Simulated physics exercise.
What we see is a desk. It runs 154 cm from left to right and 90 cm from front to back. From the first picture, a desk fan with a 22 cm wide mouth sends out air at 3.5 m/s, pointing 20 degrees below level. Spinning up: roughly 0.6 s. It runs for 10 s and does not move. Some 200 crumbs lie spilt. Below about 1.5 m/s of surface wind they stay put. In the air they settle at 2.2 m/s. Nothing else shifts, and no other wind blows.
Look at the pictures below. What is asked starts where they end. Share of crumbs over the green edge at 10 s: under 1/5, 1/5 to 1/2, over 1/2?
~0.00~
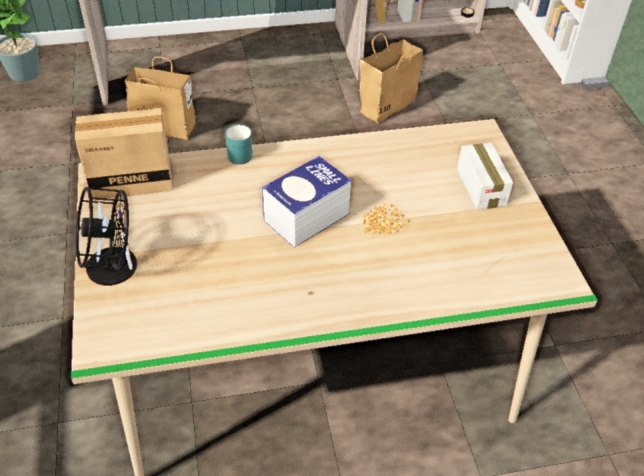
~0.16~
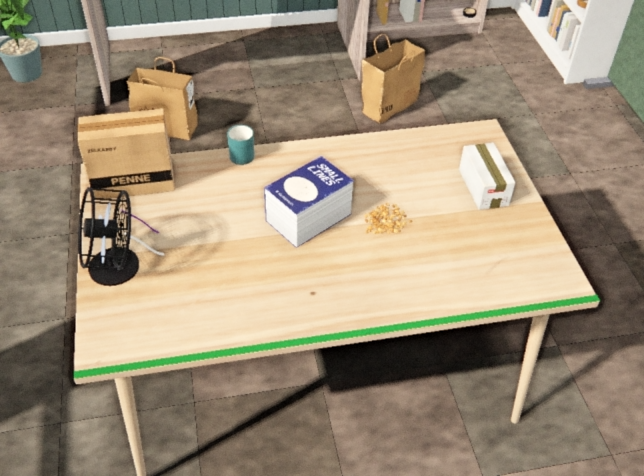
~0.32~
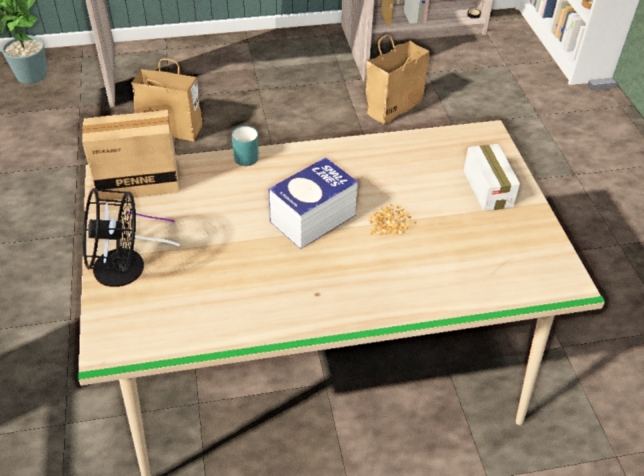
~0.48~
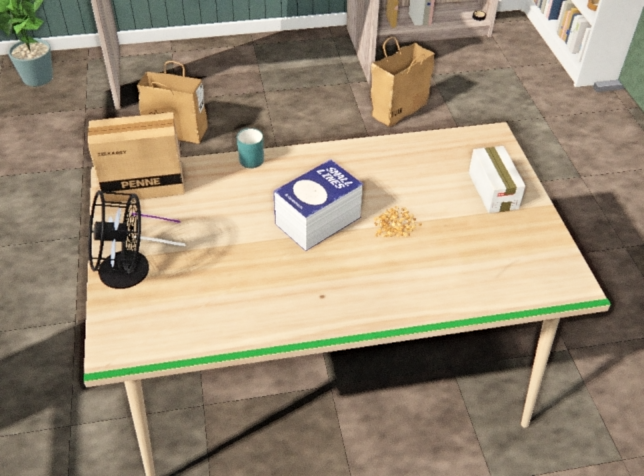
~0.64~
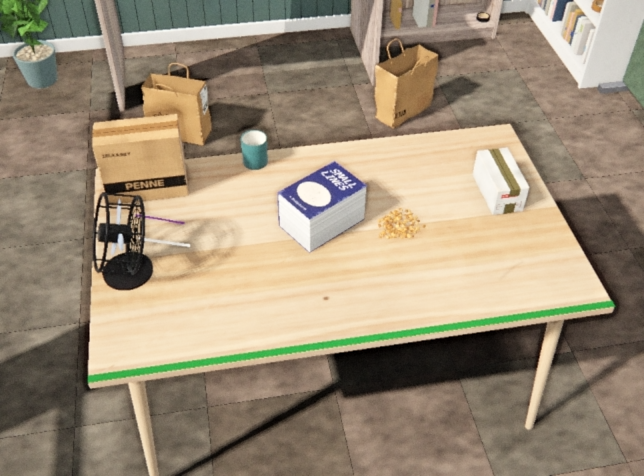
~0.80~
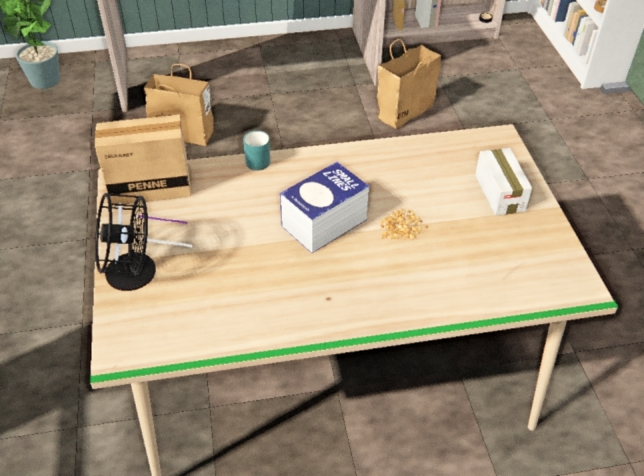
Expect fewer than twenty percent of them over that edge.
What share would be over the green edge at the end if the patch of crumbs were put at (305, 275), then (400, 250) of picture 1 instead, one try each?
Near 100 % for the first and near 20 % for the second.
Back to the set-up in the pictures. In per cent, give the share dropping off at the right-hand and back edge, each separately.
0 % right-hand and 0 % back.
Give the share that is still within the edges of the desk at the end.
Roughly 100 in a hundred.
After 2.0 s, 0 % are over the green edge; the middle of those still in play is near (403, 225); 12 % have settled or left.
After 3.2 s, 0 % are over the green edge; the middle of those still in play is near (402, 226); 12 % have settled or left.
After 5.5 s, 0 % are over the green edge; the middle of those still in play is near (399, 227); 24 % have settled or left.
After 10.0 s, at the end, 5 % are over the green edge; the middle of those still in play is near (399, 228).
